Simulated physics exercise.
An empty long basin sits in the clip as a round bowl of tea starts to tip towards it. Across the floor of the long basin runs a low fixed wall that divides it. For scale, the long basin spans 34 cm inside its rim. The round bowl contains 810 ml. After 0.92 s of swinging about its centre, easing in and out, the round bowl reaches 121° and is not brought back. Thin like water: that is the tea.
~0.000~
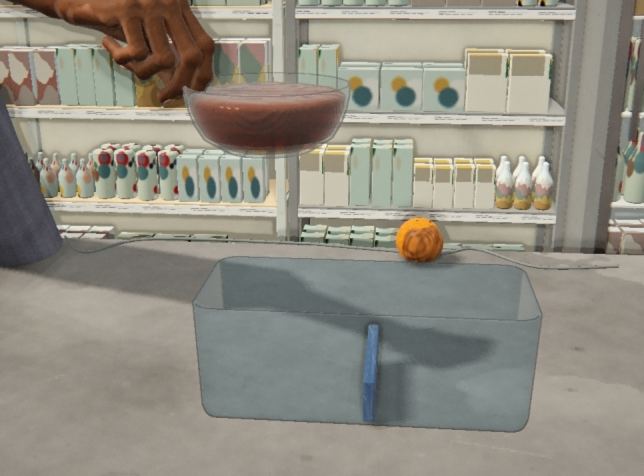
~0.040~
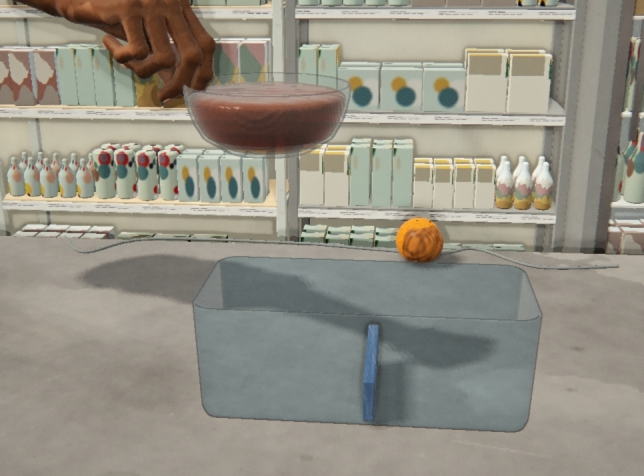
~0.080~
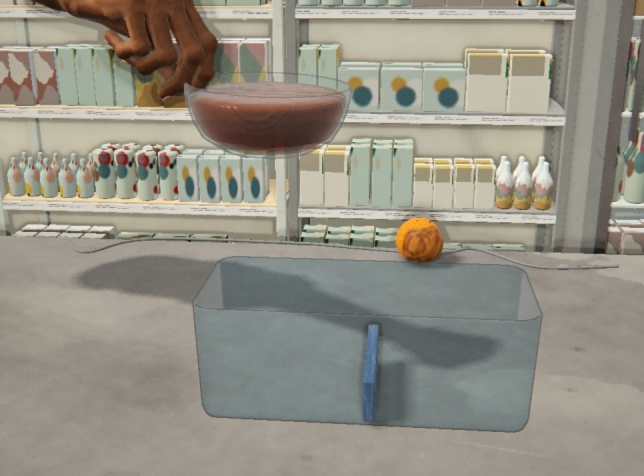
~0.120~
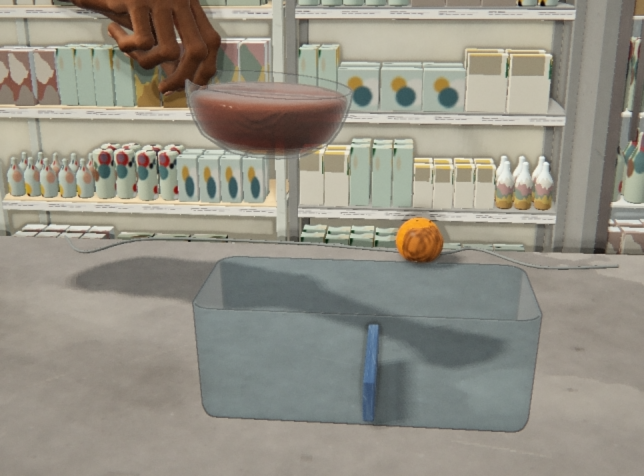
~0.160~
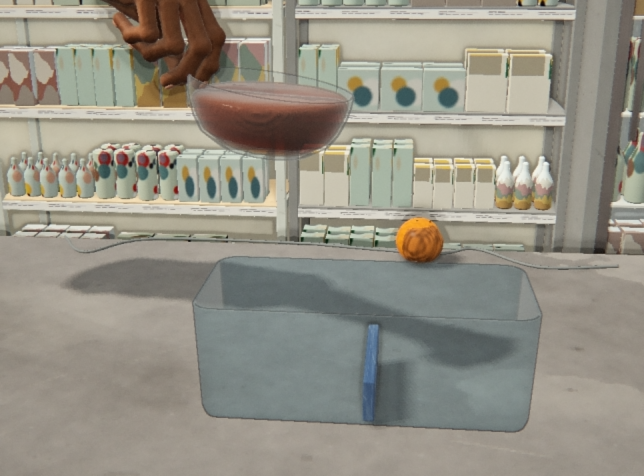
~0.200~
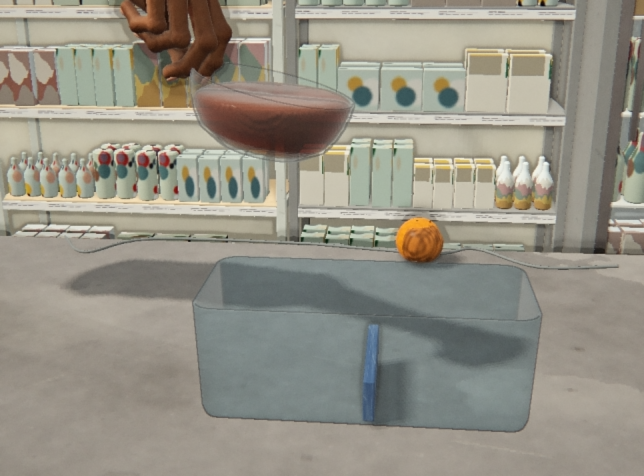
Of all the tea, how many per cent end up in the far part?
Roughly 73 per cent.
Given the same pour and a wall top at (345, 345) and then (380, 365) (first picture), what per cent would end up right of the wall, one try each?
Roughly 85 per cent, then 60 per cent.
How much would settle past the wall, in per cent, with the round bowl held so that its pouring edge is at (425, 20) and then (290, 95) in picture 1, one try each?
Respectively about 70 and 35 percent.
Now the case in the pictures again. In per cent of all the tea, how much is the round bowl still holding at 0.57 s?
Close to 20 in a hundred.
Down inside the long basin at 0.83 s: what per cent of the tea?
Close to 96 in a hundred.
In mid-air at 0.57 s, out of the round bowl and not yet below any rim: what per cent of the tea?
Some 56 per cent, I reckon.
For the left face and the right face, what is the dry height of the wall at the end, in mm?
On the left it's about 38 mm; on the right, about 18 mm.
By 0.57 s the tilt is 82° and 20 per cent is still to pour, 1 is left of the wall and 24 right of it.
By 0.83 s the tilt is 118° and 0 per cent is still to pour, 22 is left of the wall and 73 right of it.
By 1.12 s the tilt is 121° and 0 per cent is still to pour, 25 is left of the wall and 73 right of it.
By 1.42 s the tilt is 121° and 0 per cent is still to pour, 25 is left of the wall and 73 right of it.
At rest 25 per cent lies left of the wall, 73 right of it and 2 outside.
